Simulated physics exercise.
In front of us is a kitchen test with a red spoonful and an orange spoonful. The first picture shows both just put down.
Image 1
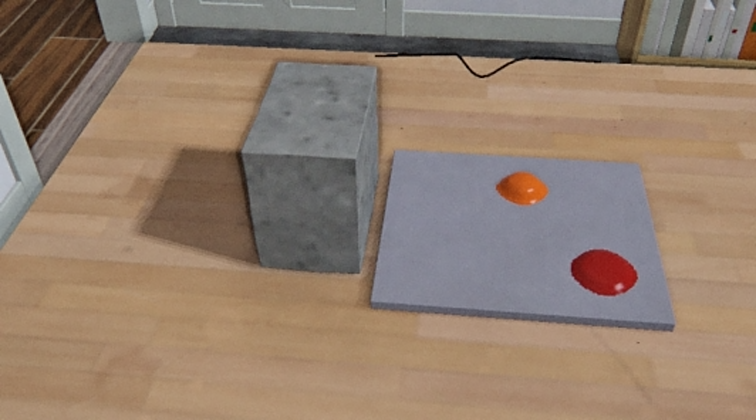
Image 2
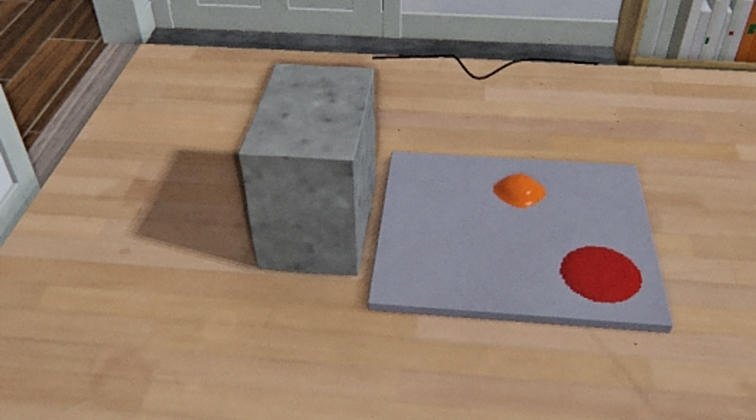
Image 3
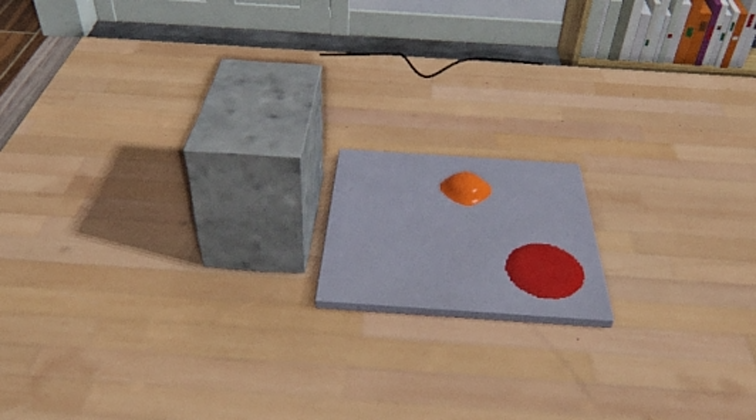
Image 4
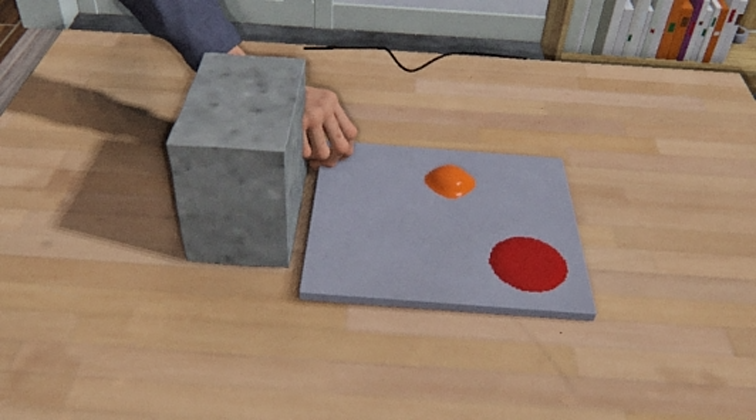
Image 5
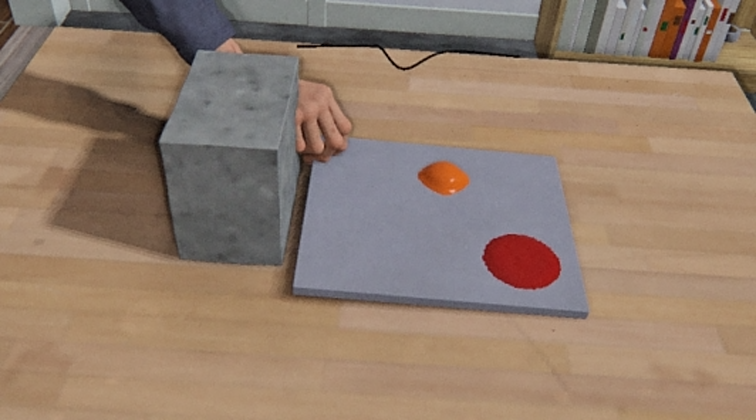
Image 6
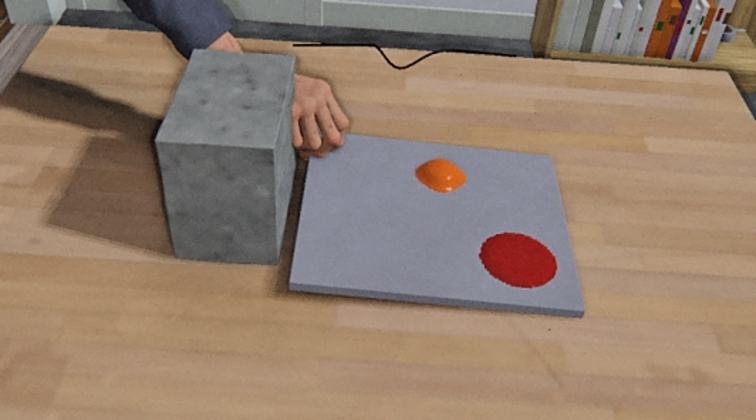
On a wooden table, a red blob flattens, then a hand slightly raises the board's end.
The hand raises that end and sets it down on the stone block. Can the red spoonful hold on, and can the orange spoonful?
At the end, watch the red spoonful trickle down and drop off; watch the orange spoonful cling on just fine.
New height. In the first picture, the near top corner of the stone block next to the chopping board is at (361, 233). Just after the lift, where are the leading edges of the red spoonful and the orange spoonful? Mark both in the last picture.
The first one ends near (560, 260) and the second near (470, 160).
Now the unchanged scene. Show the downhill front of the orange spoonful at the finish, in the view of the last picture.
It ends up somewhere around pixel (497, 139) in the last picture.
Next, slope about 36°; the red spoonful is dripping off the low end; the orange spoonful has not moved.
After that, the red spoonful is dripping off the low end; the orange spoonful has not moved.
Finally, slope about 36°; the red spoonful is dripping off the low end; the orange spoonful has not moved.
